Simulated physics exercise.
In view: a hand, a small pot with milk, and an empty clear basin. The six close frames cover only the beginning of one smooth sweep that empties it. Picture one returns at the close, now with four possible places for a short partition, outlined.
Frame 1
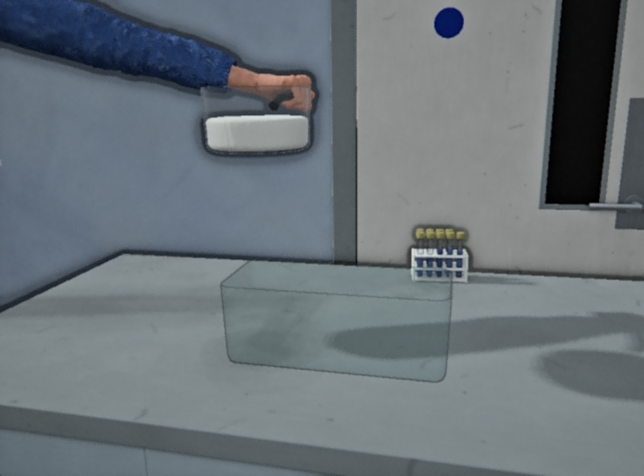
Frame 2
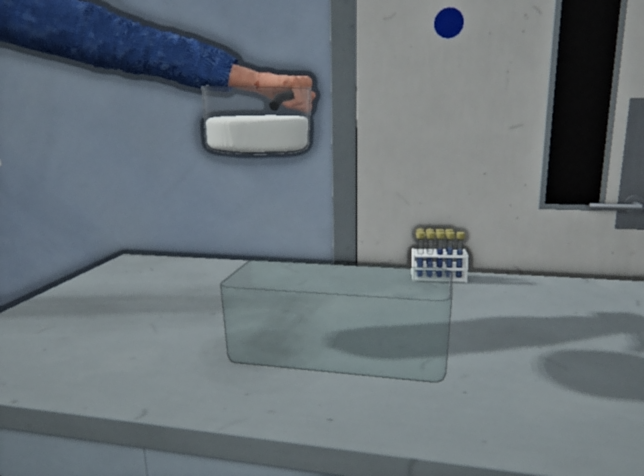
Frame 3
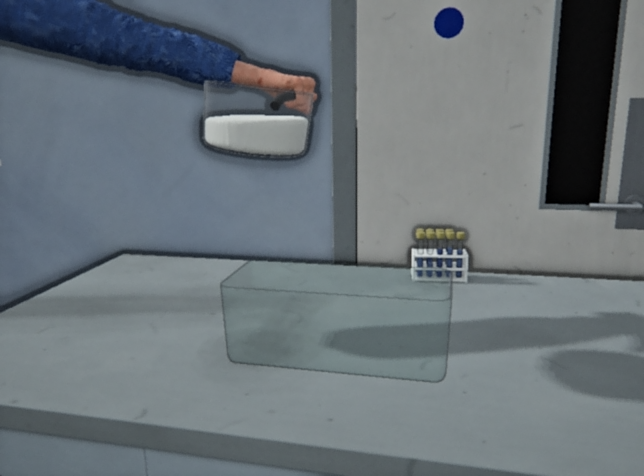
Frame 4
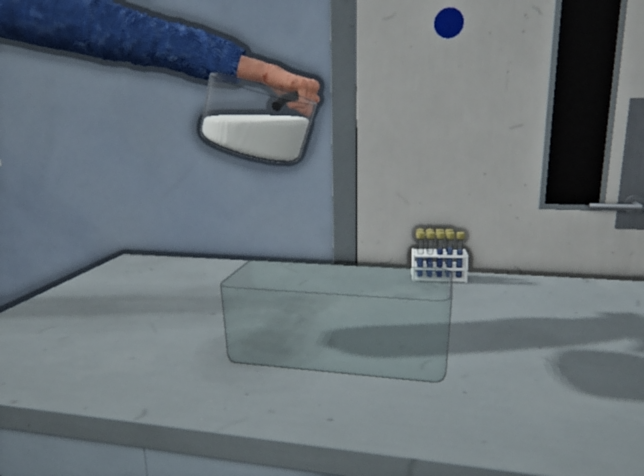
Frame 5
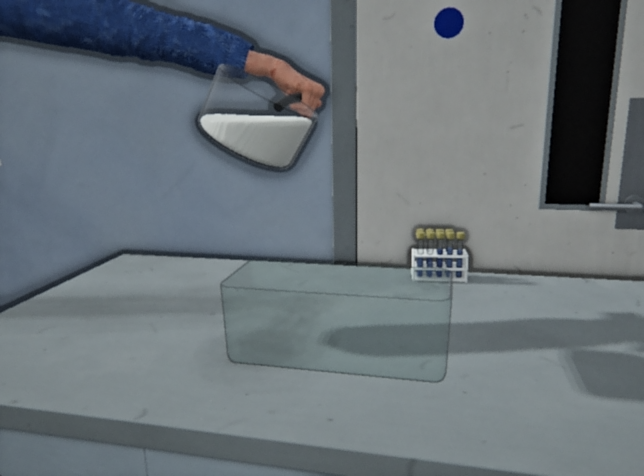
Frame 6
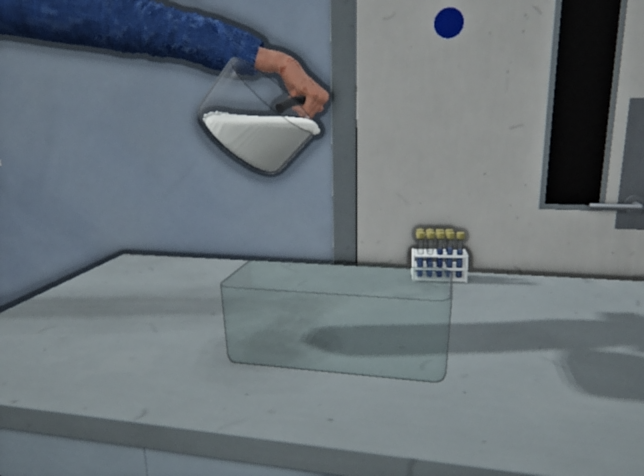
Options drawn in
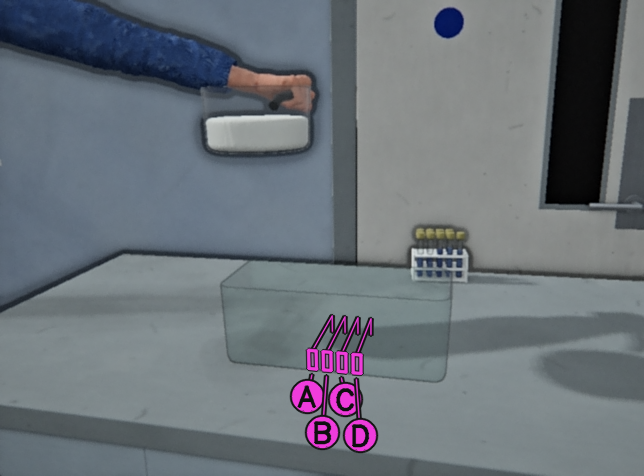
In a room with a blue-grey wall and a pale door at right, a fixed camera looks across a grey countertop from its front side. An empty clear basin sits near the middle, a white rack with yellow-topped tubes stands behind it, and a blue-sleeved arm at upper left holds a clear pot of white milk. The hand tilts the pot gradually leftward until the milk reaches its lip.
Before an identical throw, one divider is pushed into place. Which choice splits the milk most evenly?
Choose D.
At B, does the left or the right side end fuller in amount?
The right one.
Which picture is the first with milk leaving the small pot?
Picture 6.
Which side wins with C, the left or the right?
The right one.
On the marked copy, A at (311, 374); B at (326, 376); C at (341, 377); D at (356, 379).
If A is chosen, about 13 % ends left of the wall and 86 % right of it.
If B is chosen, about 18 % ends left of the wall and 80 % right of it.
If C is chosen, about 26 % ends left of the wall and 72 % right of it.
If D is chosen, about 54 % ends left of the wall and 44 % right of it.
